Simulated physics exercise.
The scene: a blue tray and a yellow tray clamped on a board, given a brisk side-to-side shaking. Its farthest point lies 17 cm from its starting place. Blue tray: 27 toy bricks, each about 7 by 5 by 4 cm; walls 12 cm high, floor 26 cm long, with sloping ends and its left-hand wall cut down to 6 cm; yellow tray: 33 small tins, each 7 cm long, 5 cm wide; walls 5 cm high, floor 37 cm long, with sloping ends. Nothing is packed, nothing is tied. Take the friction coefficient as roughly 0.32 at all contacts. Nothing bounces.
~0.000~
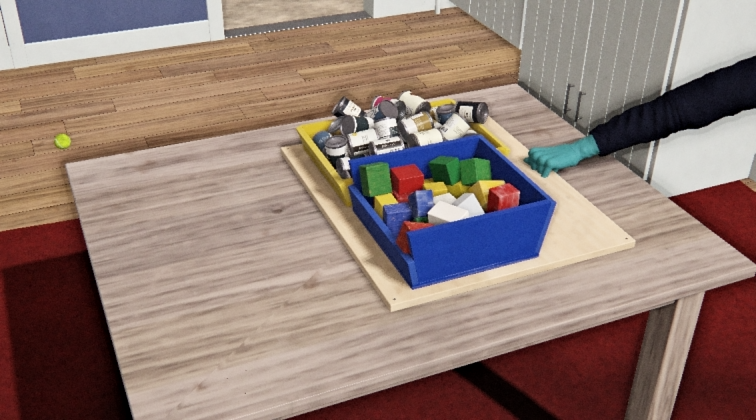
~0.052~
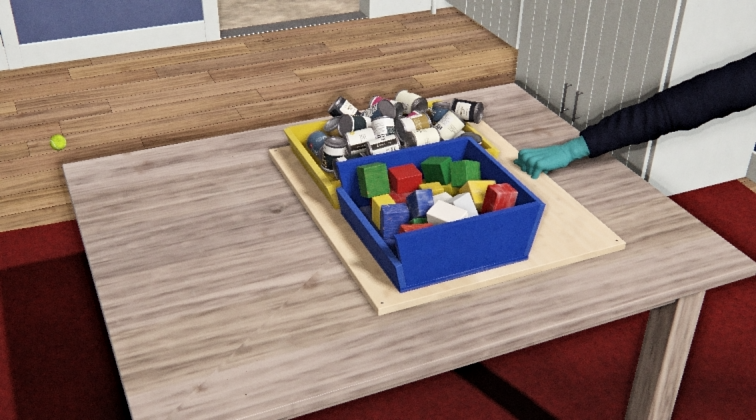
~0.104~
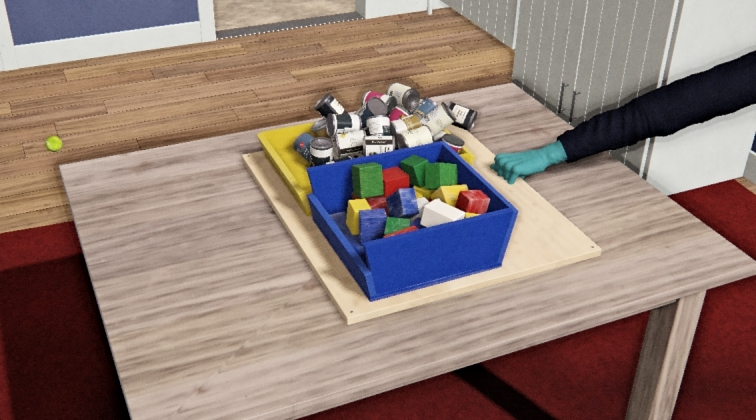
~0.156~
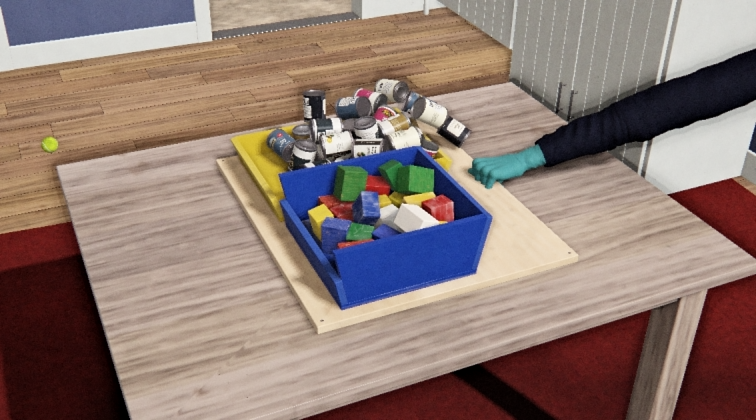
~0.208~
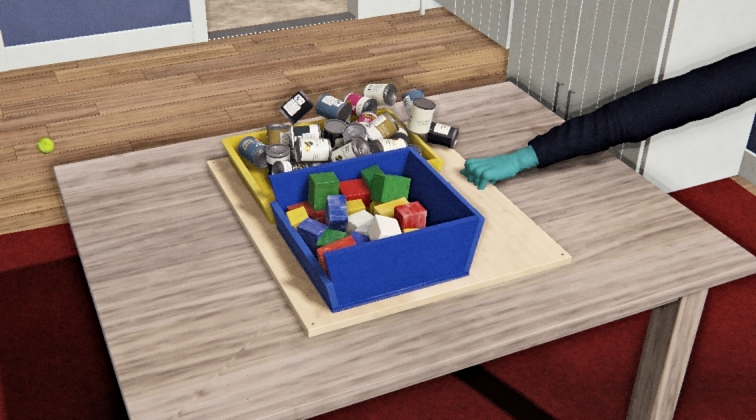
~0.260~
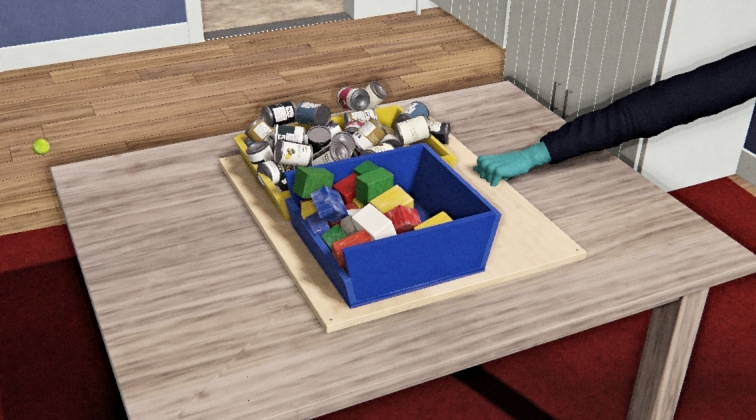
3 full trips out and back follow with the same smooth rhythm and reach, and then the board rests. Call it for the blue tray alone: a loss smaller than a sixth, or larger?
Larger.
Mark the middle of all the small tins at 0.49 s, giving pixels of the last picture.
Centre: About (393, 138) px.
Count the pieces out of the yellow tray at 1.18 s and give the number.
Out so far from the yellow tray: Around 16.
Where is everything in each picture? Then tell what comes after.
In the first frame (each is followed by its nearest rim corner in this view), blue tray, (408, 234); yellow tray (its farthest corner), (450, 100); shifted 0 cm; none out.
The second frame shows blue tray, (395, 237); yellow tray, (439, 101); shifted 3 cm.
The third frame shows blue tray, (364, 245); yellow tray, (416, 105); shifted 9 cm; 1 out, the lowest tin at (460, 117).
The fourth frame shows blue tray, (334, 253); yellow tray, (393, 108); shifted 15 cm; 2 out, the lowest tin at (454, 132).
The fifth frame shows blue tray, (324, 255); yellow tray, (385, 109); shifted 17 cm; 3 out, the lowest tin at (442, 135).
The sixth frame shows blue tray, (343, 251); yellow tray, (397, 106); shifted 13 cm; 3 out, the lowest tin at (435, 133).
After 0.49 s, blue tray 26 in, 1 out and yellow tray 24 in, 9 out.
After 0.78 s, blue tray 23 in, 4 out and yellow tray 19 in, 14 out.
After 1.18 s, blue tray 20 in, 7 out and yellow tray 18 in, 15 out.
Final count (at 1.70 s), blue tray 20 in, 7 out and yellow tray 18 in, 15 out. Asked share, 7 of 27, 26 per cent.
